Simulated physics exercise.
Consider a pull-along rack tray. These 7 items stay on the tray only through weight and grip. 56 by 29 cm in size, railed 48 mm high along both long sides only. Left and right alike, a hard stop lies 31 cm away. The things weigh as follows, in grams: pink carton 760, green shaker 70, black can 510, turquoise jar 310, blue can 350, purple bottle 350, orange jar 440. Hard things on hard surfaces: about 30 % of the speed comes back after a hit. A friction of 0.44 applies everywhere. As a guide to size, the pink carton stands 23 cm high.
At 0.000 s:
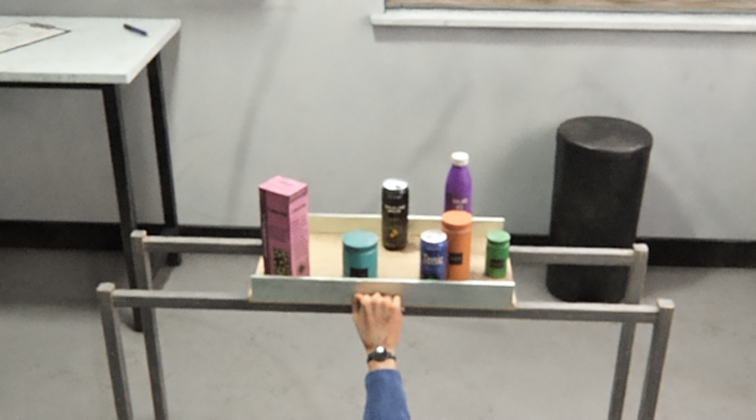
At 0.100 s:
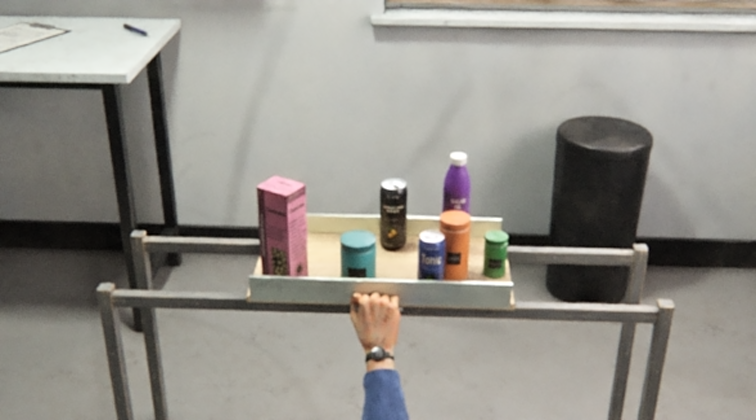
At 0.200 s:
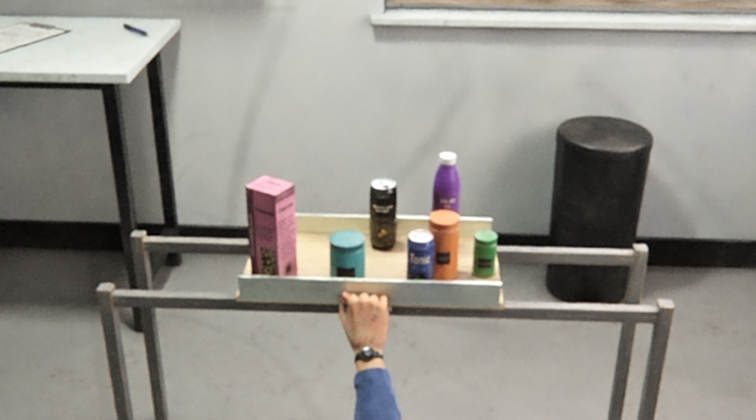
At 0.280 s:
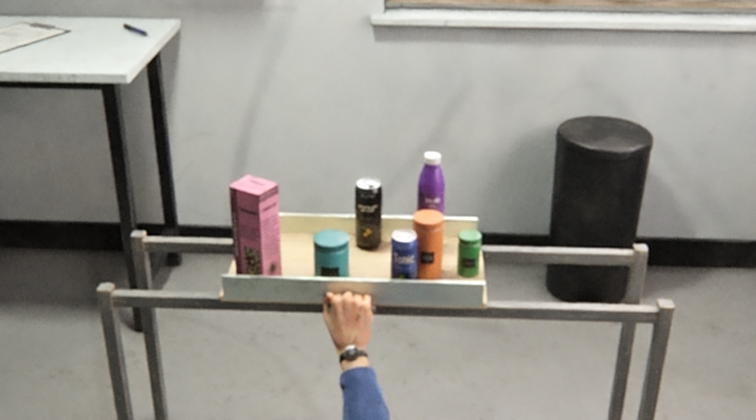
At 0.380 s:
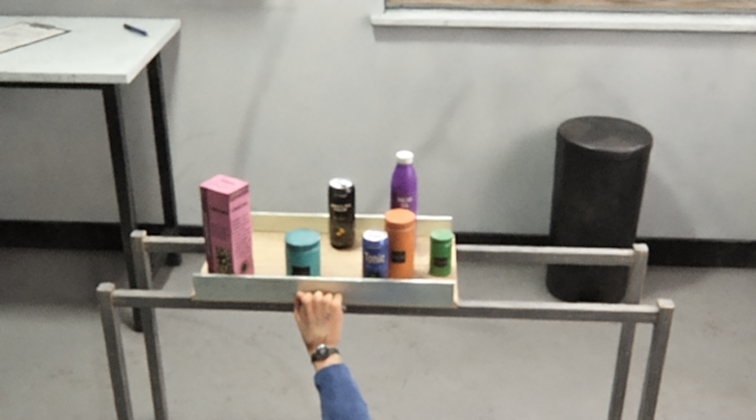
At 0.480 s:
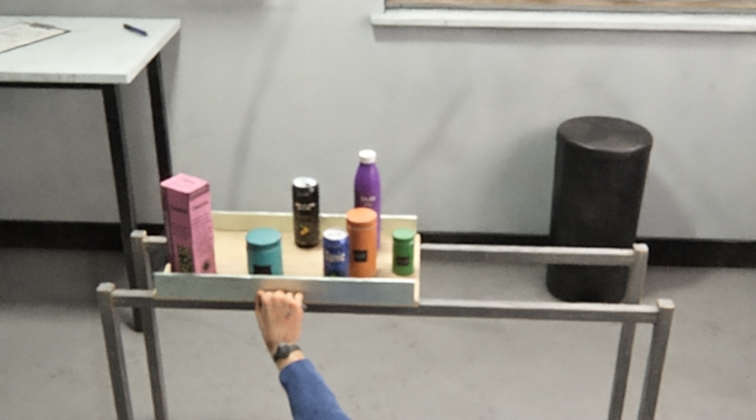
To begin with, a hand grips the front edge of a tray resting midway along a metal rack, holding a pink carton, cans, jars, a purple bottle and a green container. The hand then slides the tray left, slightly at first, then farther, with the items still upright.
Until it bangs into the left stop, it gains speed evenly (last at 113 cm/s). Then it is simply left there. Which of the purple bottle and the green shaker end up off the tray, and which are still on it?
Looks like the purple bottle hangs in there, looks like the green shaker hangs in there.
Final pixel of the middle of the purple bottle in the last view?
Around (225, 246).
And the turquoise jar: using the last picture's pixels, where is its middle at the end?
Around (154, 255).
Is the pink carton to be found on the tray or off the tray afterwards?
The pink carton ends off the tray.
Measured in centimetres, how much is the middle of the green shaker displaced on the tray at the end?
About 12 cm.
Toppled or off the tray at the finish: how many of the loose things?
4.
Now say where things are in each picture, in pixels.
Tray midway; purple bottle (458, 204); green shaker (497, 255), in the first picture.
Tray midway; turquoise jar (358, 261); blue can (431, 263), in the second picture.
Tray has slid 3 cm left; orange jar (443, 246); pink carton (272, 234), in the third picture.
Tray has slid 6 cm left; black can (368, 214); turquoise jar (332, 261), in the fourth picture.
Tray has slid 12 cm left; blue can (375, 262); orange jar (399, 245), in the fifth picture.
Tray has slid 21 cm left; purple bottle (367, 201); green shaker (403, 252), in the sixth picture.
Around 0.68 s, tray has slid 31 cm left; pink carton now off the tray; purple bottle at 20° to upright near (285, 198); green shaker at 4° to upright near (320, 249).
Around 0.88 s, tray has slid 31 cm left; purple bottle at 67° to upright near (234, 217); green shaker at 6° to upright near (302, 248); black can on its side.
Finally (1.7 s), off the tray, pink carton; on their side or leaning hard on the tray, black can, blue can and purple bottle; not toppled but over 5 cm from the start, green shaker, turquoise jar and orange jar. In the last view, purple bottle near (225, 246), green shaker near (305, 249).
